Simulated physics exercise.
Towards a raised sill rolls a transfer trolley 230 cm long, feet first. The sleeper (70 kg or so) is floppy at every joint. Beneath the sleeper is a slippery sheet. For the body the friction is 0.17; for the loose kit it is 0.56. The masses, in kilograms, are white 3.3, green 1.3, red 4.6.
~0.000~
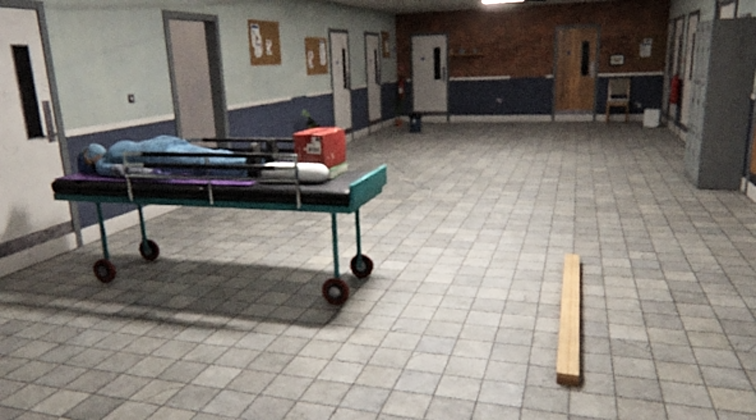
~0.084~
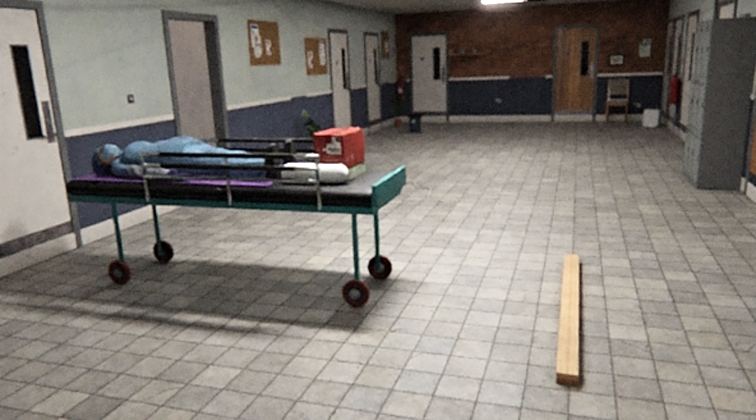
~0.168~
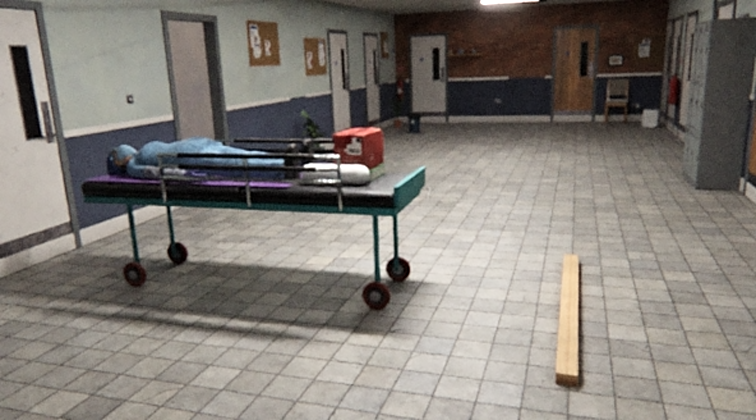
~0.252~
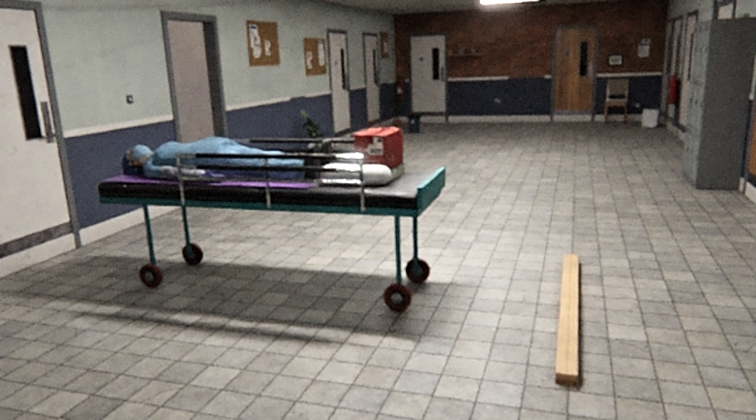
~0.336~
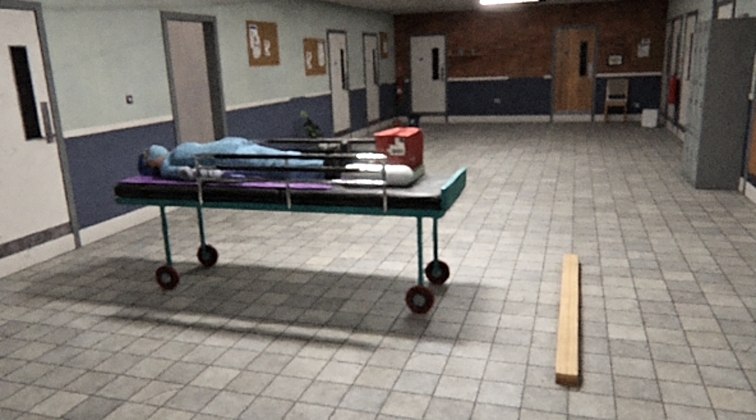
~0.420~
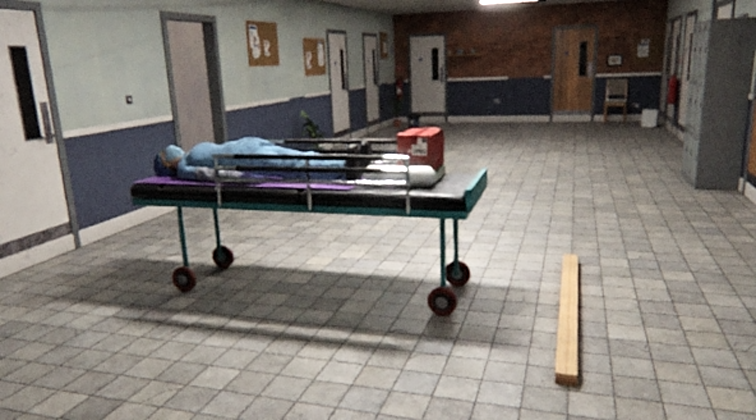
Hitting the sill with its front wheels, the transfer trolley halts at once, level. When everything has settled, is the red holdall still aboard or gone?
Stays put.
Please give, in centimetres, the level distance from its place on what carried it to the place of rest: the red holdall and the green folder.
About: Red holdall 30, green folder 25.
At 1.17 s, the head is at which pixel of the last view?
(302, 166).
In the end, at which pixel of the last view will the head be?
(303, 166).
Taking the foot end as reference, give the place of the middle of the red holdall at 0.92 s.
It sits around 20 cm short of the mark.
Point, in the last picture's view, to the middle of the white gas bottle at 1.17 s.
Look around (536, 182) and it's there.
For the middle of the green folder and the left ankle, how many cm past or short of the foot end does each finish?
So the green folder stops 20 cm short, while the left ankle stops 40 cm short.
The jolt is at 0.77 s.
After 0.92 s the red holdall is 19 cm short of the foot end, tilted 0°, near (550, 151) in the last picture's view; the green folder 22 cm short of the foot end, tilted 0°.
After 1.17 s the red holdall is 8 cm short of the foot end, tilted 5°, near (569, 151) in the last picture's view.
After 1.47 s the red holdall is 8 cm short of the foot end, tilted 0°, near (570, 151) in the last picture's view.
Final state at 2.0 s, white gas bottle stays on; green folder stays on; red holdall stays on; left ankle stops short of the foot end.
